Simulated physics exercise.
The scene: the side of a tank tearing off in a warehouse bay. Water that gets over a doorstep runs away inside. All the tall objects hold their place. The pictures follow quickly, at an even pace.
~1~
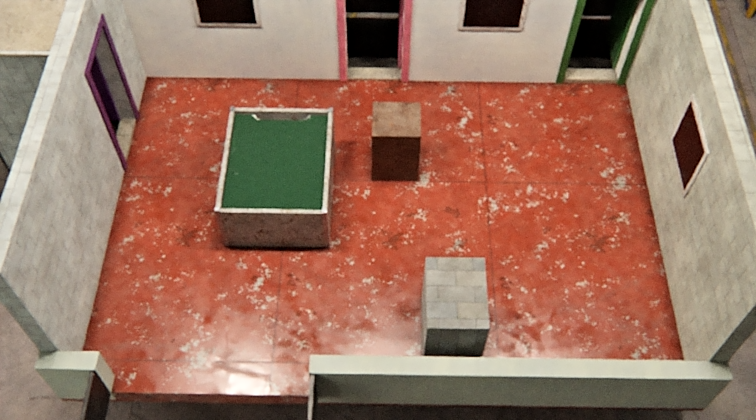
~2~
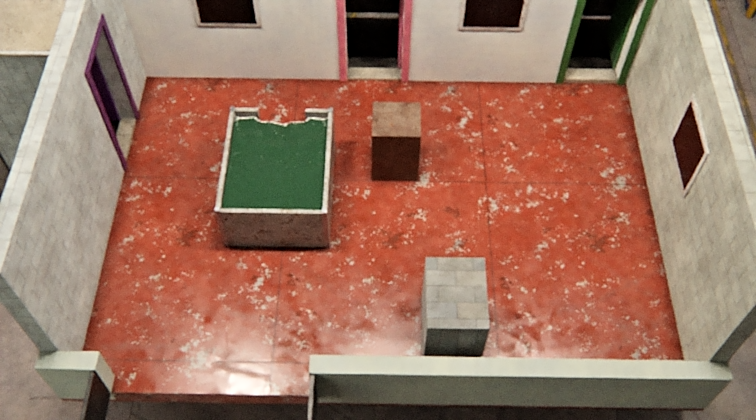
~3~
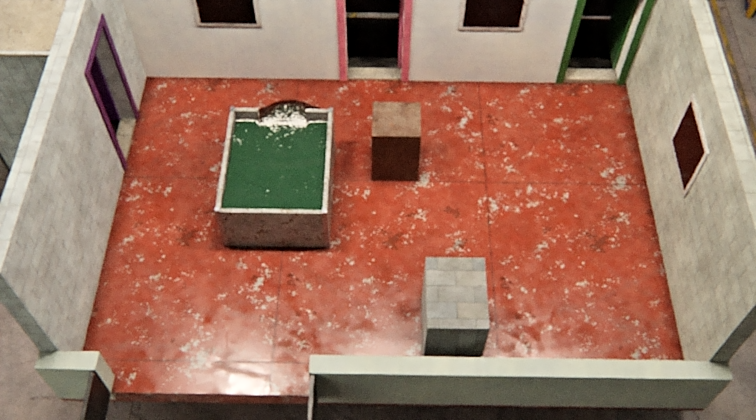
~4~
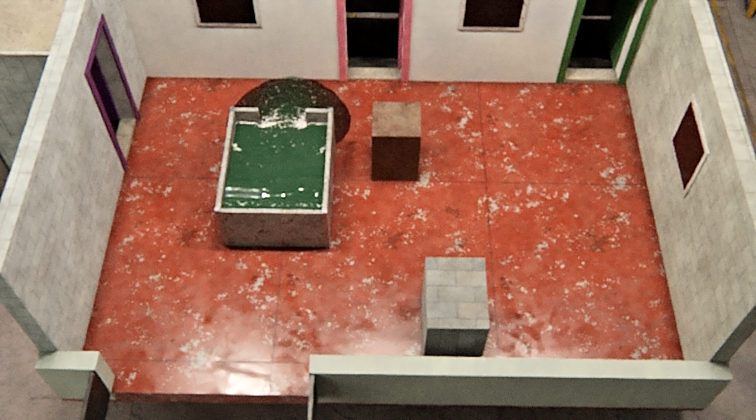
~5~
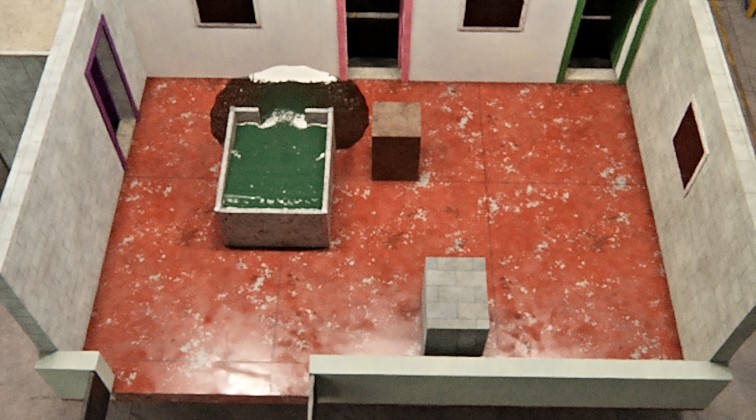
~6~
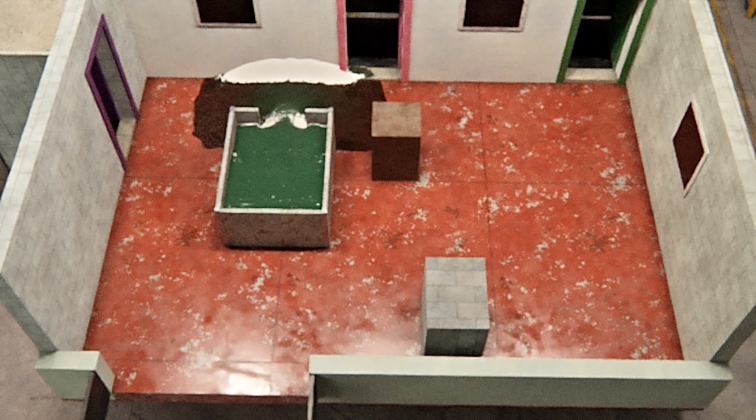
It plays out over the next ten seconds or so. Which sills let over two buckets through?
One by one: The green door admits no more than that; the pink door lets in a lot; the purple door lets in a lot.
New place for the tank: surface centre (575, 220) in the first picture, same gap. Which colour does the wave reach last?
It is the purple one.
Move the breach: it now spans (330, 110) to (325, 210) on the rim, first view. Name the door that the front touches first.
That is the pink door.
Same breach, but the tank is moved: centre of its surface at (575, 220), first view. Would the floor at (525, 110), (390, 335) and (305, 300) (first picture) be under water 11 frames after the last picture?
In turn: Wet, dry, clear.
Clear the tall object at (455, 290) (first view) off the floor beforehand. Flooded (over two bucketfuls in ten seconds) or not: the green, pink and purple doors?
Then: The green door lets less in, the pink door lets more in, the purple door passes that mark.
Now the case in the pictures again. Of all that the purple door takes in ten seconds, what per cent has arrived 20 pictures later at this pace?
Some 45 per cent.
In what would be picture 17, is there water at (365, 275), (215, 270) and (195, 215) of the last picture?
In turn: No water, dry, no water.
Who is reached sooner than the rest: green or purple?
First comes the purple-painted one.
A moment on, water covers 15 % of the floor; the green door not reached, the pink door over two buckets in, the purple door not reached.
Next, water covers 25 % of the floor; the green door not reached, the pink door over two buckets in, the purple door under two buckets in.
Then, water covers 50 % of the floor; the green door wet at the sill, nothing in, the pink door far over two buckets in, the purple door over two buckets in.
Later, water covers 65 % of the floor; the green door under two buckets in, the pink door far over two buckets in, the purple door over two buckets in.
In the end, water covers 80 % of the floor; the green door under two buckets in, the pink door far over two buckets in, the purple door over two buckets in.
